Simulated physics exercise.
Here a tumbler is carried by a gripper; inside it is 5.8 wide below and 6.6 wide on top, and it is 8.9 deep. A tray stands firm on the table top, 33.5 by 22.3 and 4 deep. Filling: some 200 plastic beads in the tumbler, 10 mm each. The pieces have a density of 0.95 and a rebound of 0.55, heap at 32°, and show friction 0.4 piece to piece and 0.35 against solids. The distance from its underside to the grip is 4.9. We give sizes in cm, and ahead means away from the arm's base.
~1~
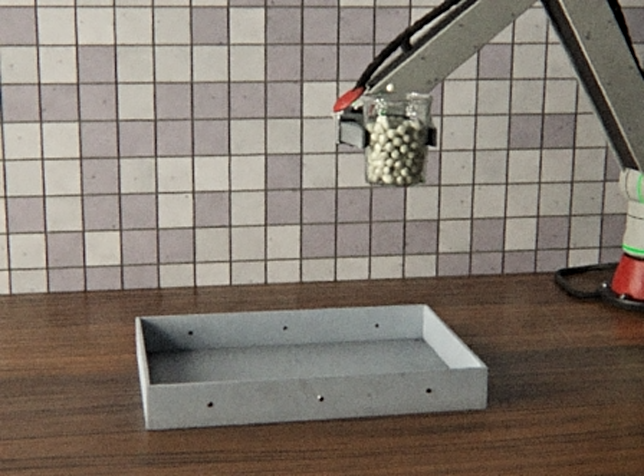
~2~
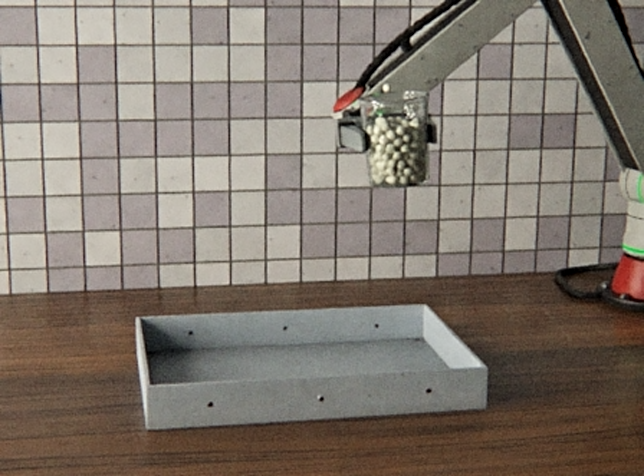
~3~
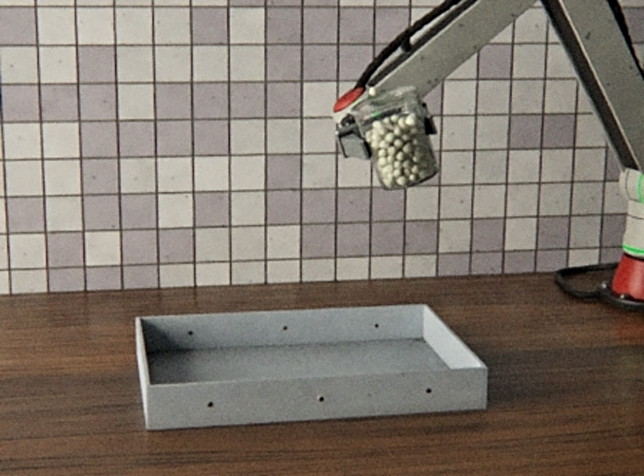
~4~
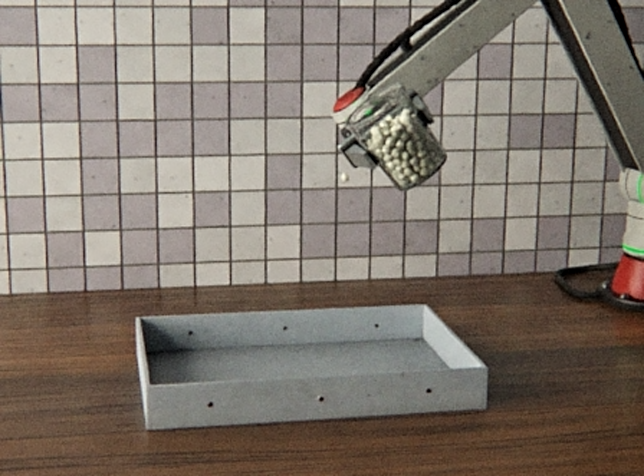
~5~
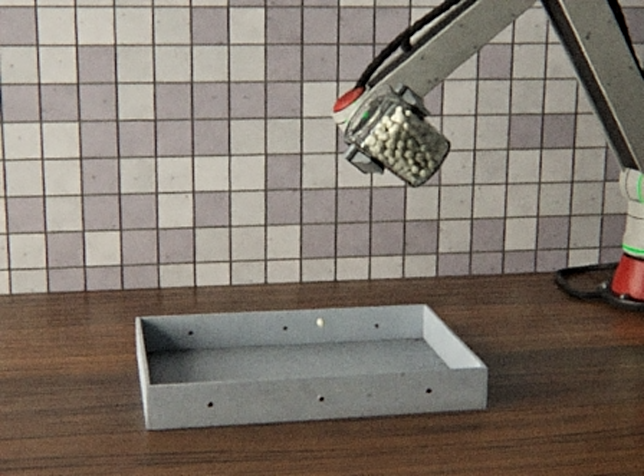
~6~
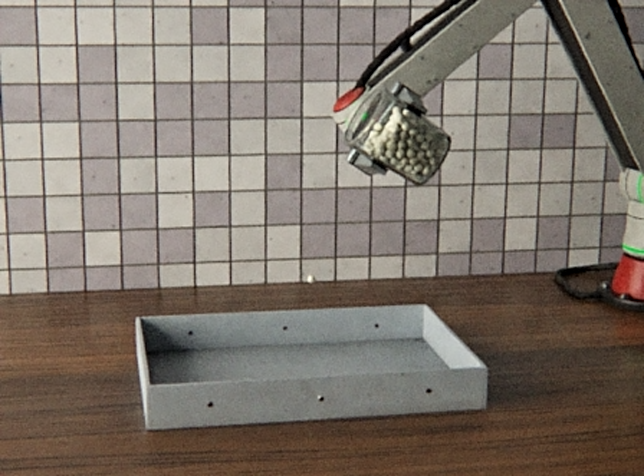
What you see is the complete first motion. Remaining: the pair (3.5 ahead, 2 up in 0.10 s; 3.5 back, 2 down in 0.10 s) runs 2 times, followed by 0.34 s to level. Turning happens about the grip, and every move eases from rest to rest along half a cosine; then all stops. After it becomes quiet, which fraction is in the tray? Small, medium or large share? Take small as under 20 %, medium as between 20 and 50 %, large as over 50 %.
A medium share.
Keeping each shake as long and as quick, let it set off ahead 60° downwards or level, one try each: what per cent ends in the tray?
First try some 5 %, second try some 30 %.
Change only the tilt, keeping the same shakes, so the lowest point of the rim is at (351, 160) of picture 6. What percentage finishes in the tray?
I'd say close to 80 per cent.
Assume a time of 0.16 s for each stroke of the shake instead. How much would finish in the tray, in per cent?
Estimate: Close to 10 percent.
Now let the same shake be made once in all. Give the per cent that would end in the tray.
Roughly 35 in a hundred.
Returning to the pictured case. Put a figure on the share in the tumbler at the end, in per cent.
I'd put it close to 55 per cent.
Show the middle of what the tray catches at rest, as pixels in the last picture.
Roughly at (236, 375) in the last picture.
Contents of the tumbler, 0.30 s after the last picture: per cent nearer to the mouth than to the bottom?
Some 35 percent is in that half.
Then, 0.30 s later, tilted 57° forward, highest piece 30 above the table; 138 in the tumbler, 1 in the tray, 57 in flight or on a rim.
Then, 0.59 s later, tilted 23° forward, highest piece 29 above the table; 112 in the tumbler, 79 in the tray, 5 in flight or on a rim.
Then, 0.94 s later, level, highest piece 28 above the table; 112 in the tumbler, 82 in the tray, 2 on the table or floor.
Then, 1.99 s later, level, highest piece 27 above the table; 112 in the tumbler, 82 in the tray, 2 on the table or floor.
At rest, 112 in the tumbler, 82 in the tray, 2 on the table or floor. That is 42 % in the tray.
